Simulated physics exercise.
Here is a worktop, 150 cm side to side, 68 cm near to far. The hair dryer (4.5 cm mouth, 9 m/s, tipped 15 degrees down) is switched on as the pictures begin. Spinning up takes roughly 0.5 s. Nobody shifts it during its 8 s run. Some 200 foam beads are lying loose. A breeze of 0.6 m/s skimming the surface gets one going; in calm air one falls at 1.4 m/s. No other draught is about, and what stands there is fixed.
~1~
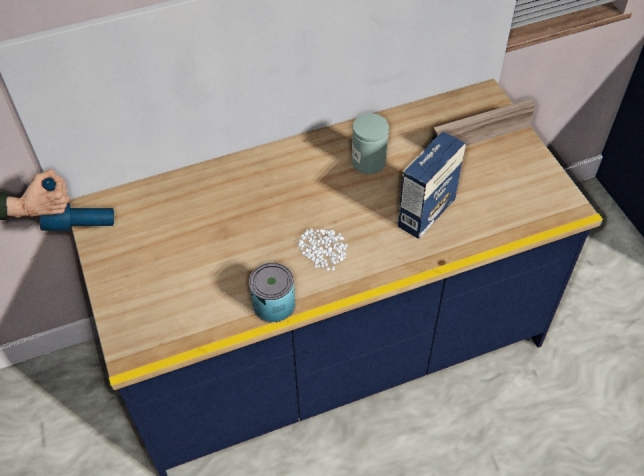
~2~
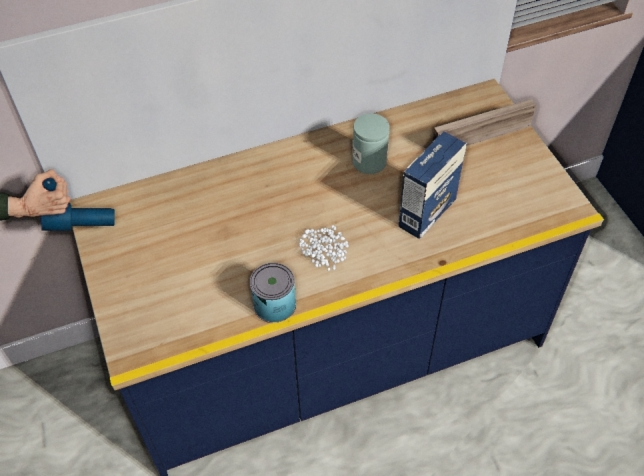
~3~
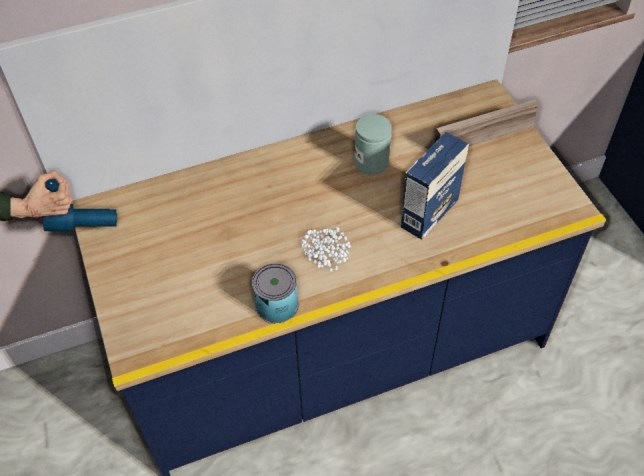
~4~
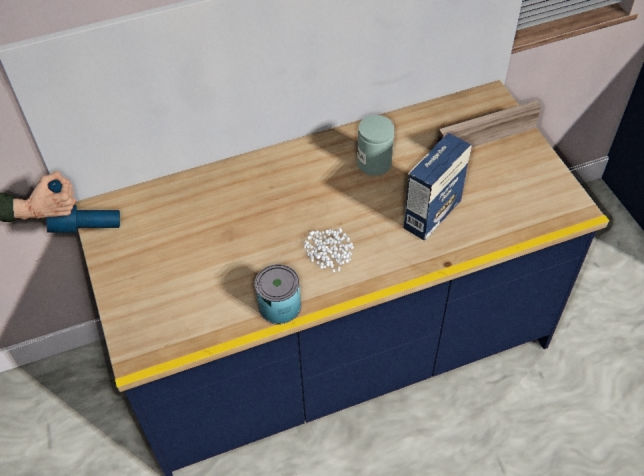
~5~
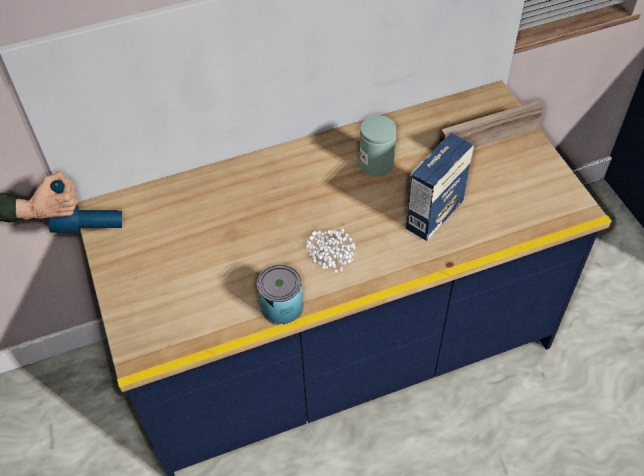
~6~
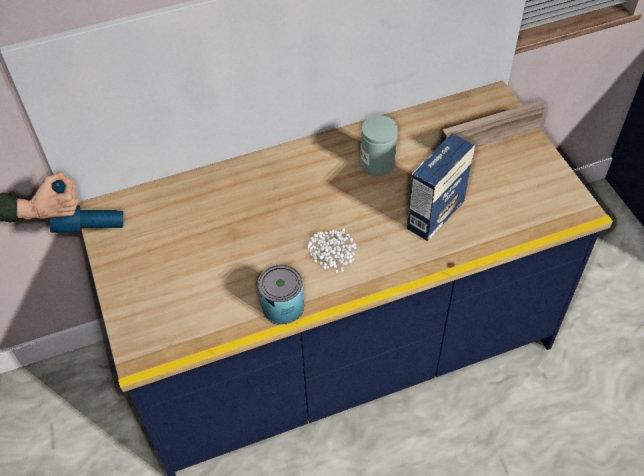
A hand holds a blue hair dryer at the worktop's left end while white beads lie still.
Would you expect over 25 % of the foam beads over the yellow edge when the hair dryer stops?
As for a quarter going over the yellow edge: Yes.
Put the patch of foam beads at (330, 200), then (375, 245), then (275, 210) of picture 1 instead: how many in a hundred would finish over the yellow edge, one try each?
In that order: 2 %, 90 %, 20 %.
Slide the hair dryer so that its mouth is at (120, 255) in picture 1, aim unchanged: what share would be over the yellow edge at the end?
It would be near 80 %.
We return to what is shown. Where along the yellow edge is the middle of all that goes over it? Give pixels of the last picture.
Around (449, 277).
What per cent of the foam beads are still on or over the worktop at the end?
Near 10 %.
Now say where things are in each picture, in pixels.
In the first picture, the middle of the foam beads is near (321, 249), none has stirred yet and the mouth of the hair dryer is at (113, 217).
In the second picture, the middle of the foam beads is near (322, 247), none has stirred yet and the yellow edge is centred on (375, 297).
In the third picture, the middle of the foam beads is near (324, 248), none has stirred yet, the top of a tin is at (274, 281) and the top of a carton is at (438, 157).
In the fourth picture, the middle of the foam beads is near (327, 248) and none has stirred yet.
In the fifth picture, the middle of the foam beads is near (329, 248) and none has stirred yet.
In the sixth picture, the middle of the foam beads is near (330, 249) and none has stirred yet.
Then, 1.2 s after the last picture, 86 % are over the yellow edge; 92 % have settled or left.
Then, 2.1 s after the last picture, 86 % are over the yellow edge; 92 % have settled or left.
Then, 4.0 s after the last picture, 87 % are over the yellow edge; 92 % have settled or left.
Then, 7.6 s after the last picture, at the end, 88 % are over the yellow edge.
